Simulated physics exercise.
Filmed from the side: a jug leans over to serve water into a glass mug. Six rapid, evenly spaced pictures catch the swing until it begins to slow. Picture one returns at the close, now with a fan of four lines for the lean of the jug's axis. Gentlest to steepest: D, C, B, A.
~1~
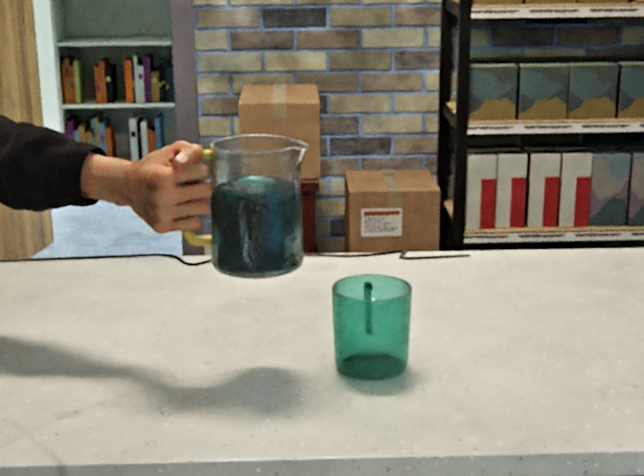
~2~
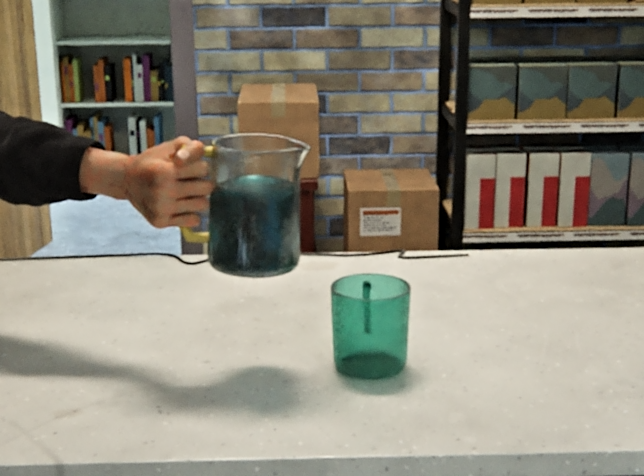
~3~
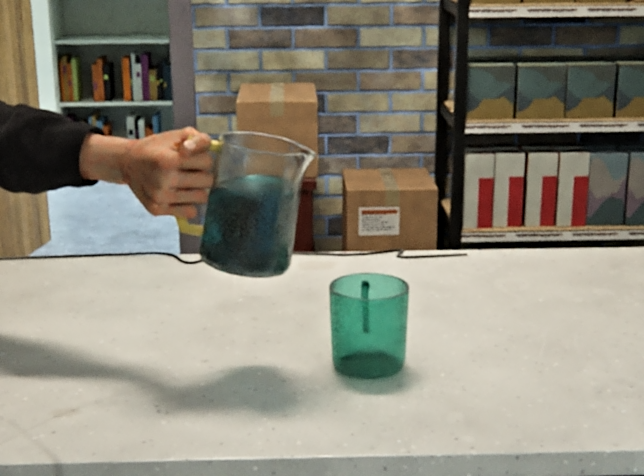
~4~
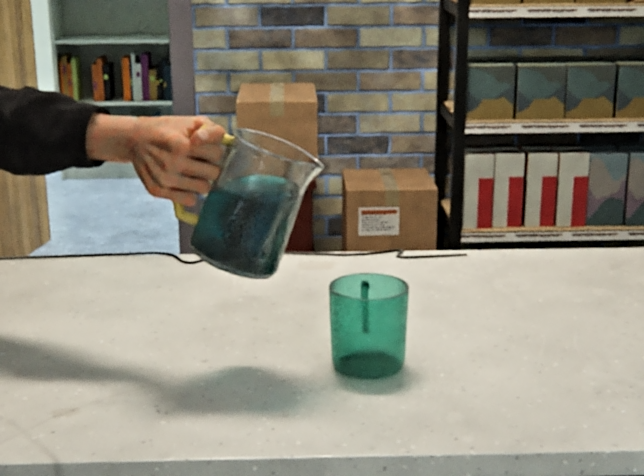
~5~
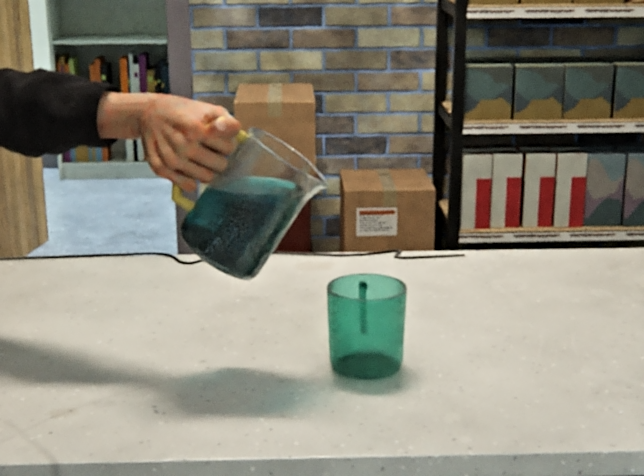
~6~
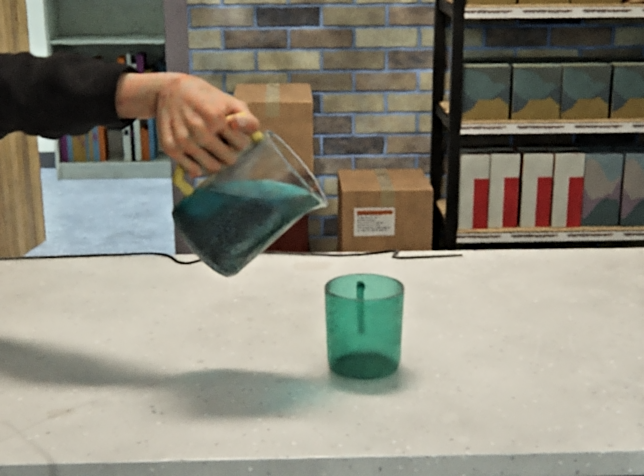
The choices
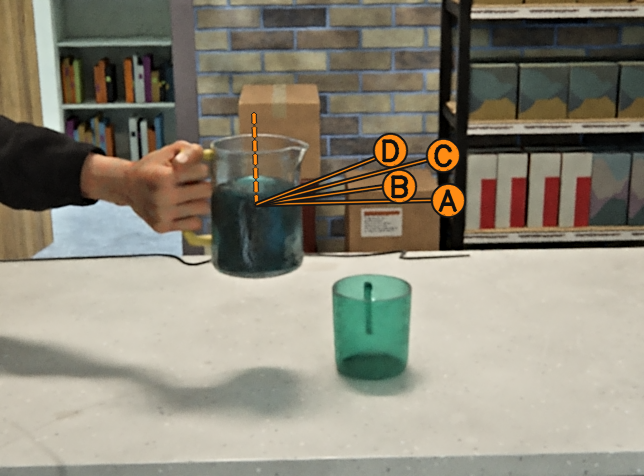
In the video, a hand at the left holds a clear jug of dark bluish water above a light countertop, then steadily tilts it rightward, its lip lowering near a green glass mug that stays still and receives no water.
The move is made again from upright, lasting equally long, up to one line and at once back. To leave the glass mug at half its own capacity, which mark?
Best: C.
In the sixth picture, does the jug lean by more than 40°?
Yes.
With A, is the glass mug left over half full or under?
Over.
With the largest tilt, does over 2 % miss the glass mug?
Yes.
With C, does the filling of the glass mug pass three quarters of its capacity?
No.
On the marked copy, A at (431, 200); B at (382, 186); C at (426, 160); D at (375, 158).
For line A, the glass mug ends with about 73 % of what it can hold; 9 % of the water is spilt.
For line B, the glass mug ends with about 66 % of what it can hold.
For line C, the glass mug ends with about 51 % of what it can hold.
For line D, the glass mug ends with about 35 % of what it can hold.
